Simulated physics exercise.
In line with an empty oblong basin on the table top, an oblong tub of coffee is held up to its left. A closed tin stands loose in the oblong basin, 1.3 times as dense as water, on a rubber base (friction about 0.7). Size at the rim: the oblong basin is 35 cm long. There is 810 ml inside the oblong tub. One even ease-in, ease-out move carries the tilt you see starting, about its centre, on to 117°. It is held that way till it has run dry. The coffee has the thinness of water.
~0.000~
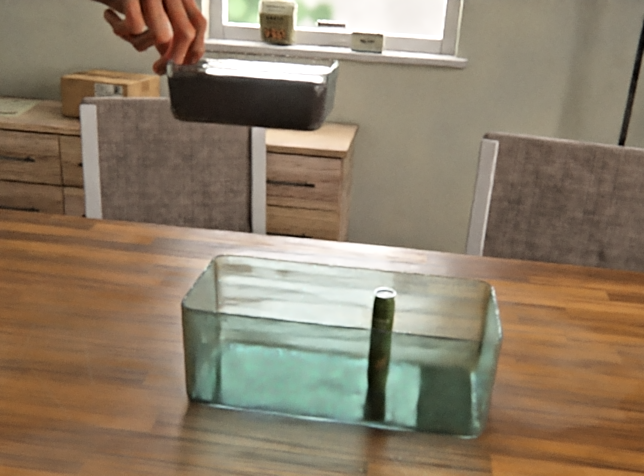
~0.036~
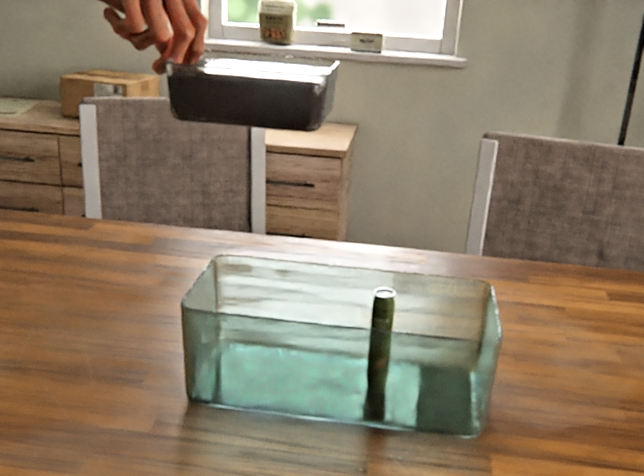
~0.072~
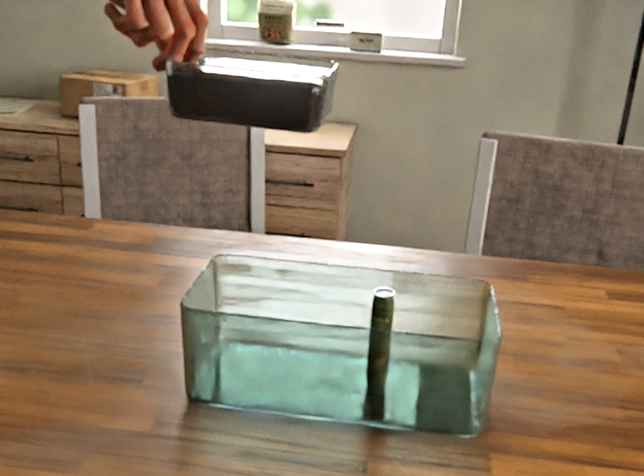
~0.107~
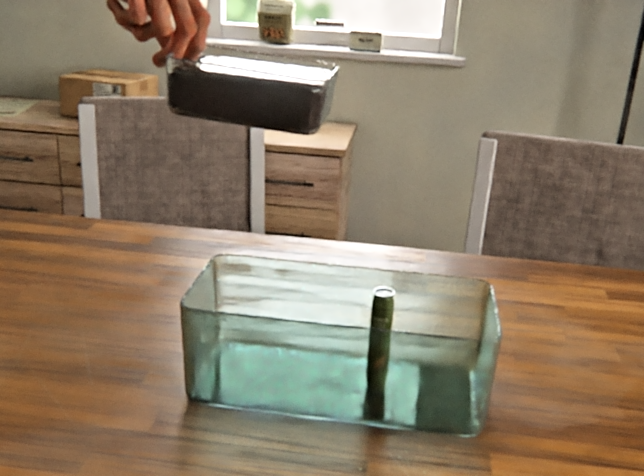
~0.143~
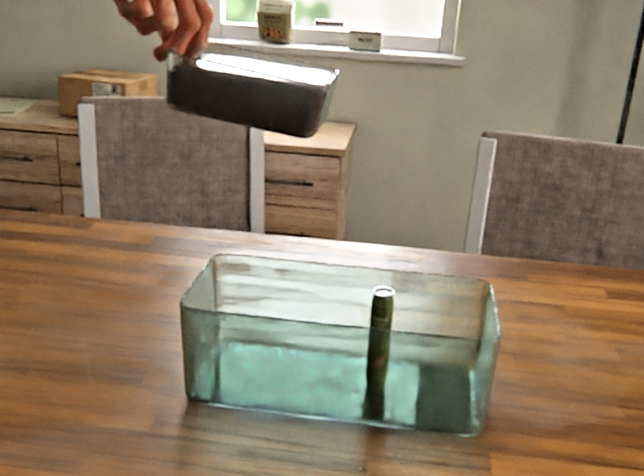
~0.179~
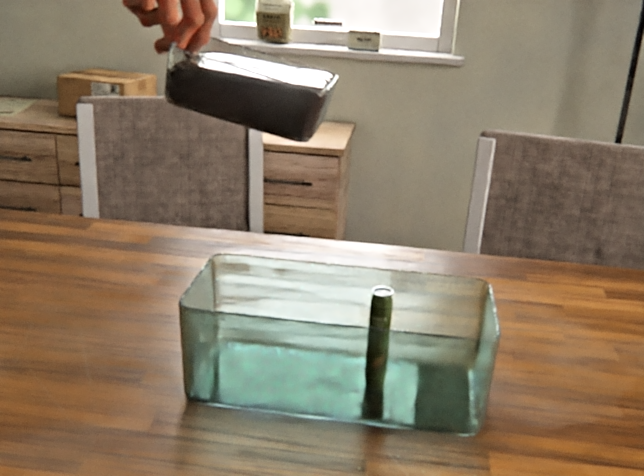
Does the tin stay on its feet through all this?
It does not tilt over.
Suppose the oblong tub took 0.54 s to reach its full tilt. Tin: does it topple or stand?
With that tilt, the tin tips.
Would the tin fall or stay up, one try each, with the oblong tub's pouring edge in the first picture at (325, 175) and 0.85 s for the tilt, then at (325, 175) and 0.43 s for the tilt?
Trial 1 - tin tips; trial 2 - tin tips.
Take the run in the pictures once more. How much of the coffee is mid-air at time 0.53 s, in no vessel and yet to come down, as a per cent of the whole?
Near 70 per cent at that moment.
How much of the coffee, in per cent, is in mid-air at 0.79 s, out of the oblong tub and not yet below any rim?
I'd put it at about 5 per cent of the liquid.
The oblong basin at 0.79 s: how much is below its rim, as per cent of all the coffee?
Value: Approx. 84 %.
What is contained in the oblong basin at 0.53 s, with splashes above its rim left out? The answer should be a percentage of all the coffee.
I'd estimate some 12 percent of the liquid.
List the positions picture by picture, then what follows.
In the first frame, tilt 0°; pouring edge (333, 70); surface from (185, 66) to (331, 75); the oblong basin's rim runs from (199, 280) to (497, 312); the tin's top is at (385, 297).
In the second frame, tilt 1°; pouring edge (332, 70); surface from (185, 65) to (331, 75).
In the third frame, tilt 2°; pouring edge (332, 72); surface from (185, 64) to (330, 76).
In the fourth frame, tilt 5°; pouring edge (333, 75); surface from (185, 62) to (331, 78).
In the fifth frame, tilt 8°; pouring edge (333, 80); surface from (185, 60) to (331, 80).
In the sixth frame, tilt 12°; pouring edge (332, 86); surface from (185, 59) to (332, 81).
After 0.53 s the tilt is 81° and 17 per cent is still to pour; the tin stands where it began.
After 0.79 s the tilt is 115° and 1 per cent is still to pour; the tin stands where it began.
After 1.06 s the tilt is 117° and 0 per cent is still to pour; the tin stands where it began.
After 1.35 s the tilt is 117° and 0 per cent is still to pour; the tin stands where it began.
In the end the tin stands where it began.
